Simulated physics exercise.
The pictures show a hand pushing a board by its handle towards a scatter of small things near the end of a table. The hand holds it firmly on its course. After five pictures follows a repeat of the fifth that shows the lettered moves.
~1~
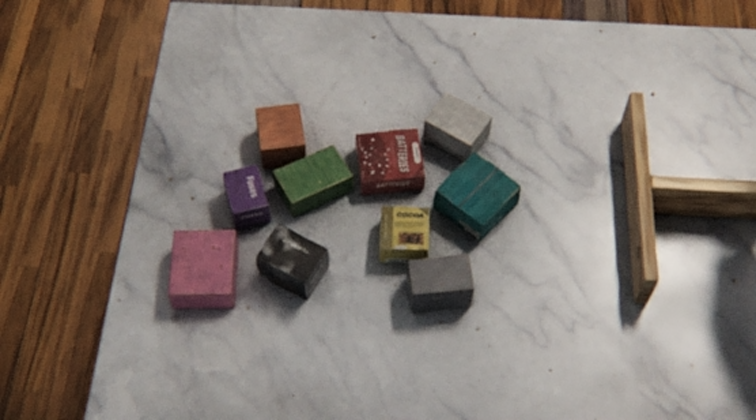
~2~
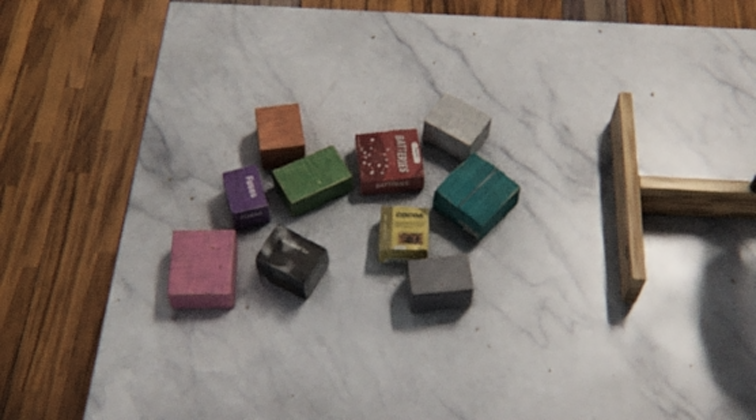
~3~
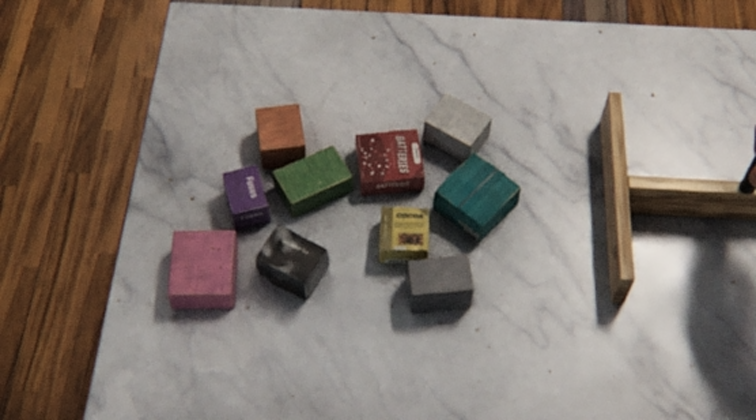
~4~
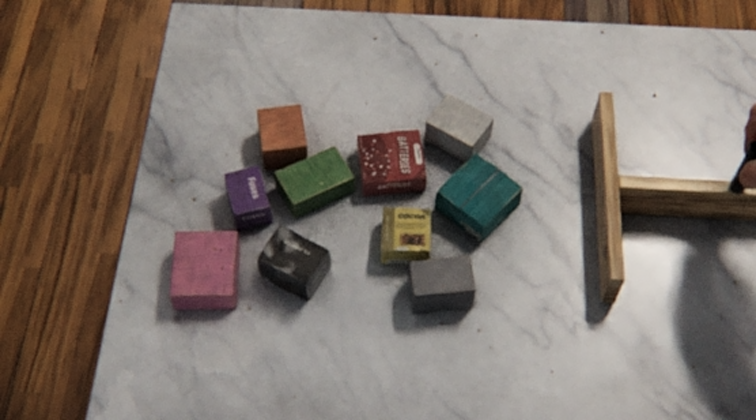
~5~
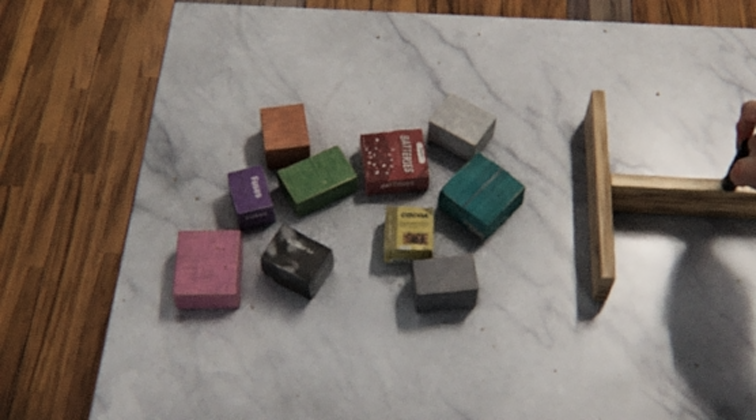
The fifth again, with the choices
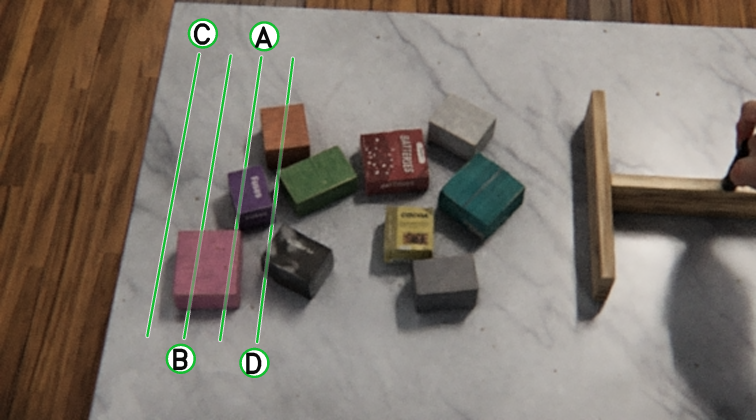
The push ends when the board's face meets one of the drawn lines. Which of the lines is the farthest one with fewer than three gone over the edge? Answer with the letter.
It can go as far as A.
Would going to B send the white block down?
By then, no.
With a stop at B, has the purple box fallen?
Yes.
On the marked copy, A at (242, 187); B at (209, 186); C at (175, 184); D at (276, 189).
Following A. Soon after the start, board (474, 172); purple box (245, 201); orange block (272, 128).
Later, board (344, 166); pink block (200, 273); orange block (236, 108).
In the end, board (244, 161); pink block over the edge; purple box (146, 212); one fallen.
As for the rest, B drops three; C drops four; D is within the limit but short.
